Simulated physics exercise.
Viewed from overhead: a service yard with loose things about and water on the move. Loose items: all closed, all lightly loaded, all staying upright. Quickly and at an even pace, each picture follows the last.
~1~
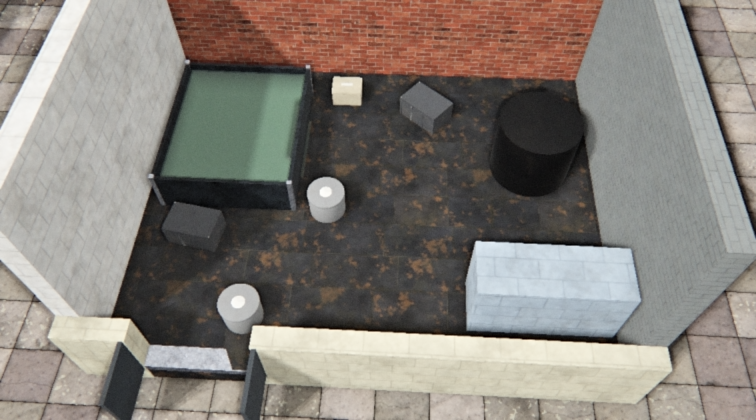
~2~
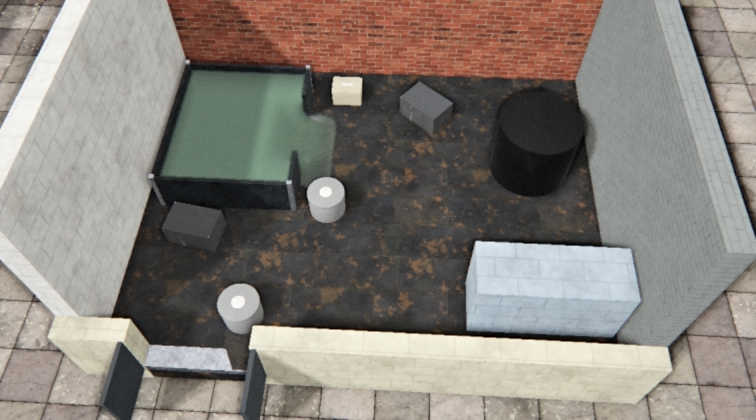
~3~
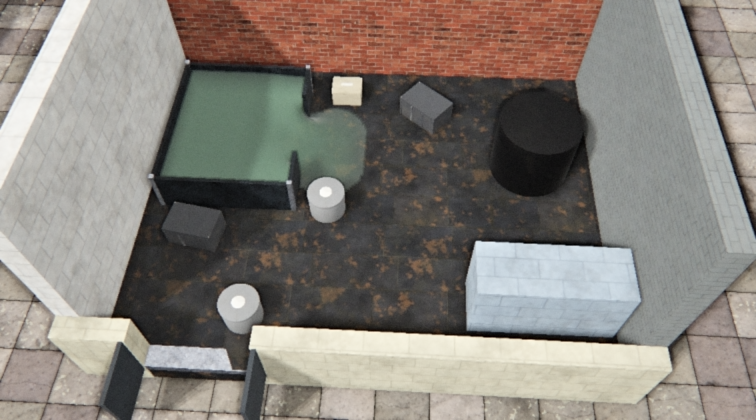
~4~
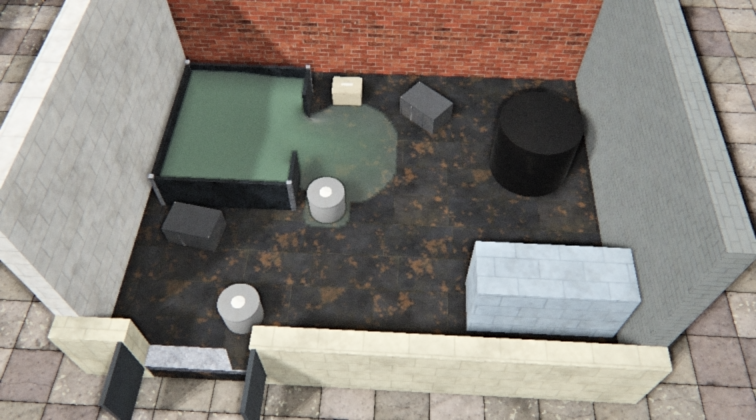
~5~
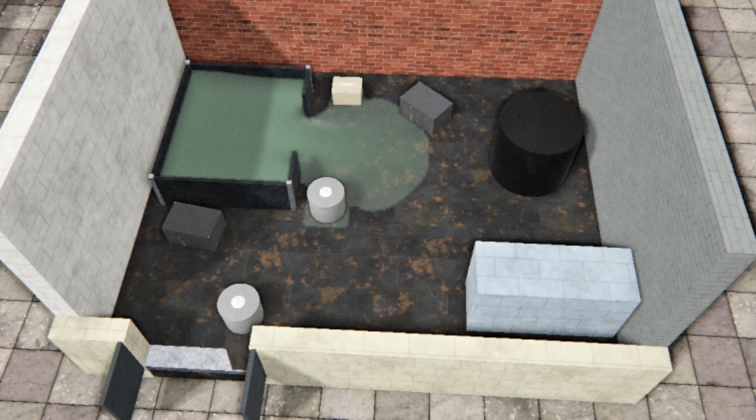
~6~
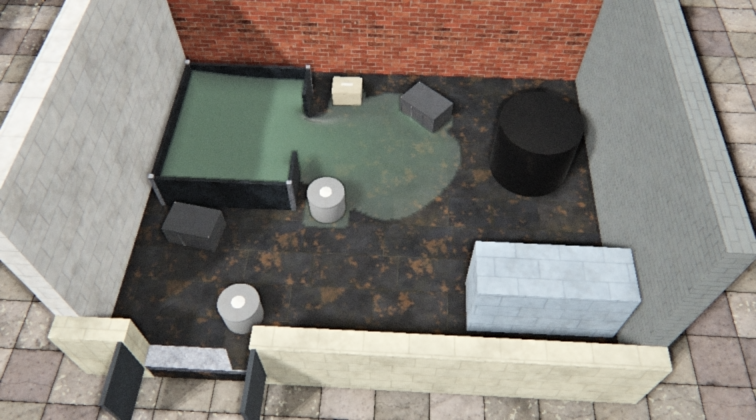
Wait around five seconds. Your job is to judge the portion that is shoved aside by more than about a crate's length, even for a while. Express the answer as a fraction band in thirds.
Fraction band: Less than 1/3.
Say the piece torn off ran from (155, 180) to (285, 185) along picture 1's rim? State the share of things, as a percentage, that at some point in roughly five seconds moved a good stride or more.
Near 40 in a hundred.
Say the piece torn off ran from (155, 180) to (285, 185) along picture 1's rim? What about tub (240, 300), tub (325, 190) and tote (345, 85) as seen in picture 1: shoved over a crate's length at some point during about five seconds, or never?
Results in order: Cleared that distance / stayed short / stayed short.
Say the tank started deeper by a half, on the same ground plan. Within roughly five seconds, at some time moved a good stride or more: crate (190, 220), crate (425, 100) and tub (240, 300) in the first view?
Respectively, never gets that far, gets that far, never gets that far.
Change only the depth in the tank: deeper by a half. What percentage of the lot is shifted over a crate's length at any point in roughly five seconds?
I'd put it near 20 percent.
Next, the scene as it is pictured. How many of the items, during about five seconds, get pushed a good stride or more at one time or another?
The total is 1.
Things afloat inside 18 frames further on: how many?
Well, I'd say 1.
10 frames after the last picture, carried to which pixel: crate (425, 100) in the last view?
My guess is roughly (485, 81).
A moment on, 0 of 5 are well off their spots; 0 afloat.
Next, 1 of 5 are well off their spots; 0 afloat.
Later, 1 of 5 are well off their spots; 1 afloat.
In the end, 1 of 5 are well off their spots, and 1 have been at some point; 1 afloat.
